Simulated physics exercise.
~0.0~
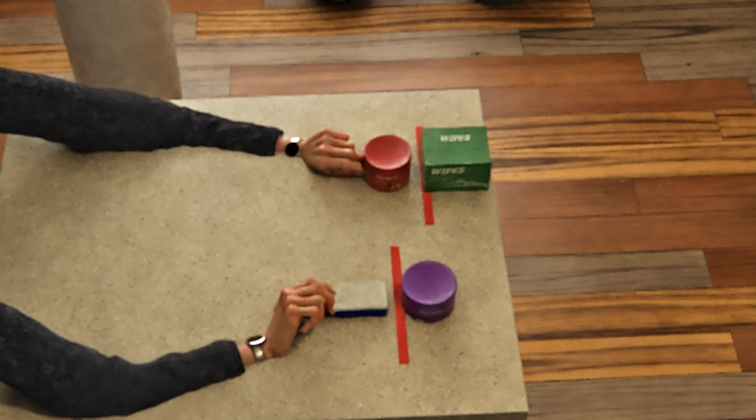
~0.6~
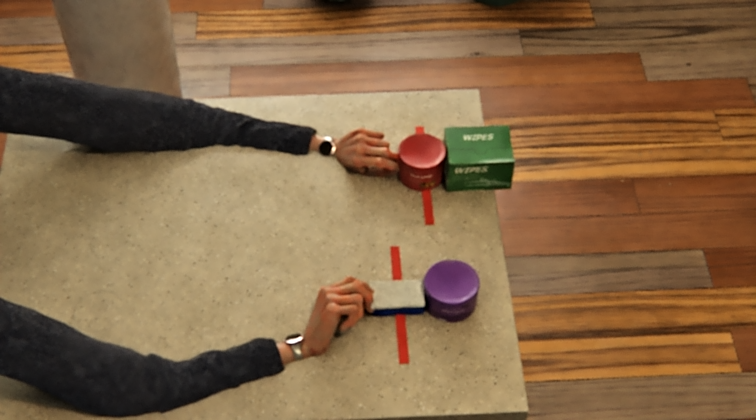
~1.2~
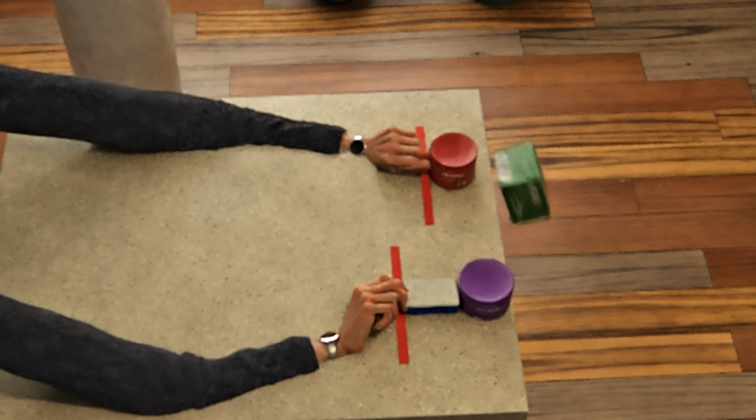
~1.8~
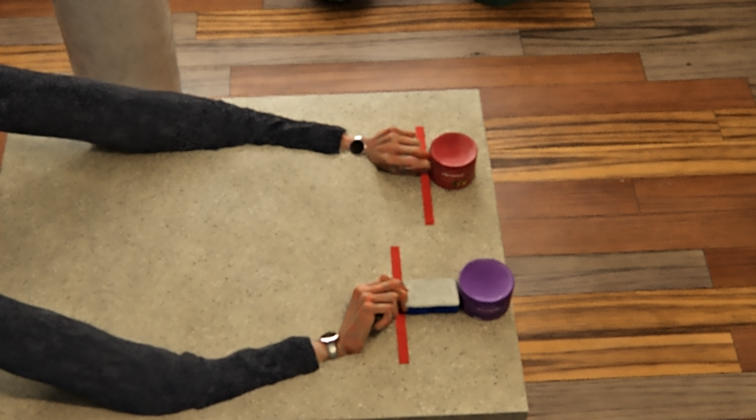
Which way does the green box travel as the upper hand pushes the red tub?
The green box moves to the right, towards and then over the table's edge.
